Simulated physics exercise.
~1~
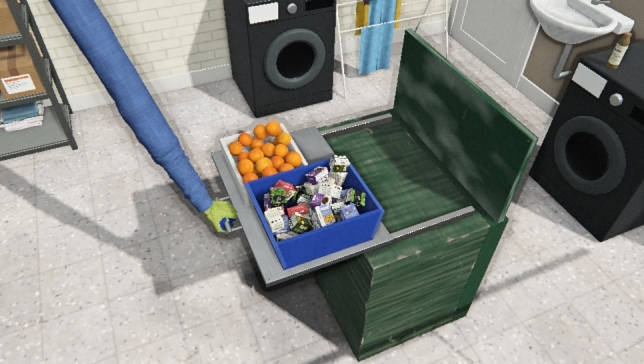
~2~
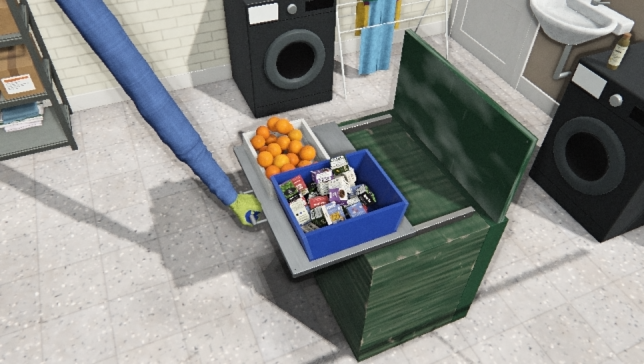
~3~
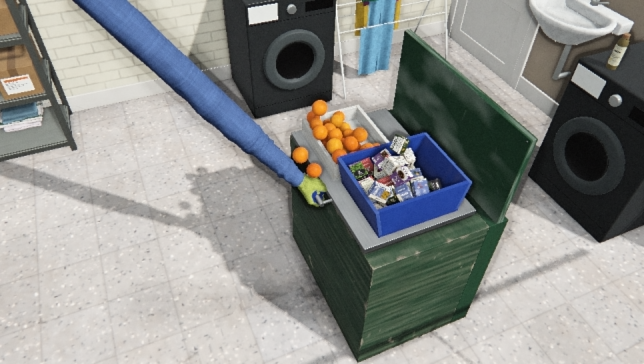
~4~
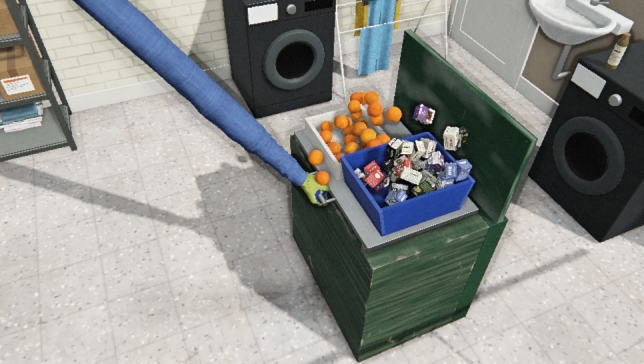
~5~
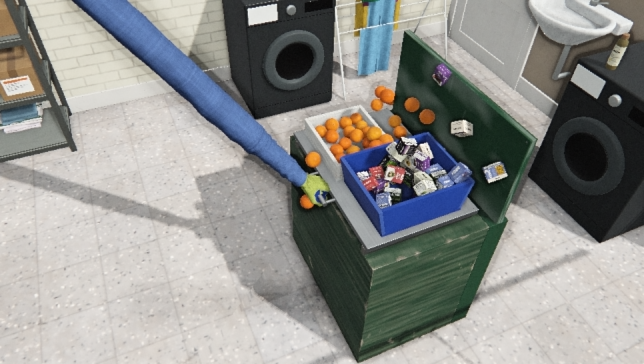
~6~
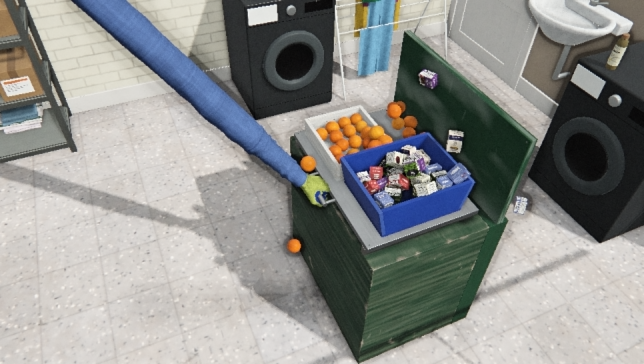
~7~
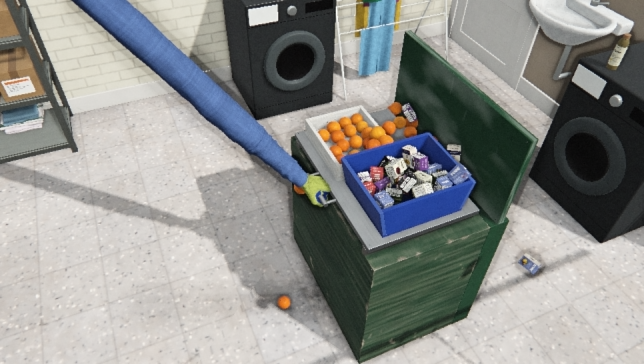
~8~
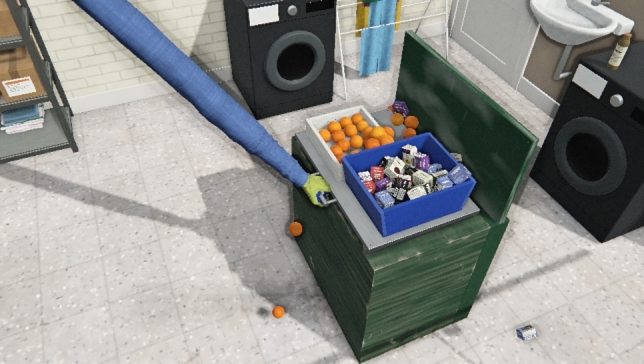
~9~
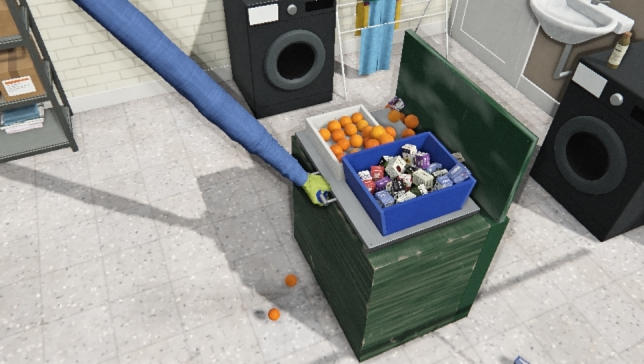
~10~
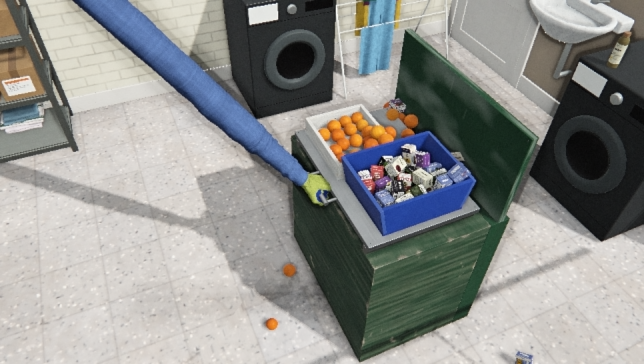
A blue-sleeved arm shoves a shelf of totes over a green chest, spilling oranges and cartons.
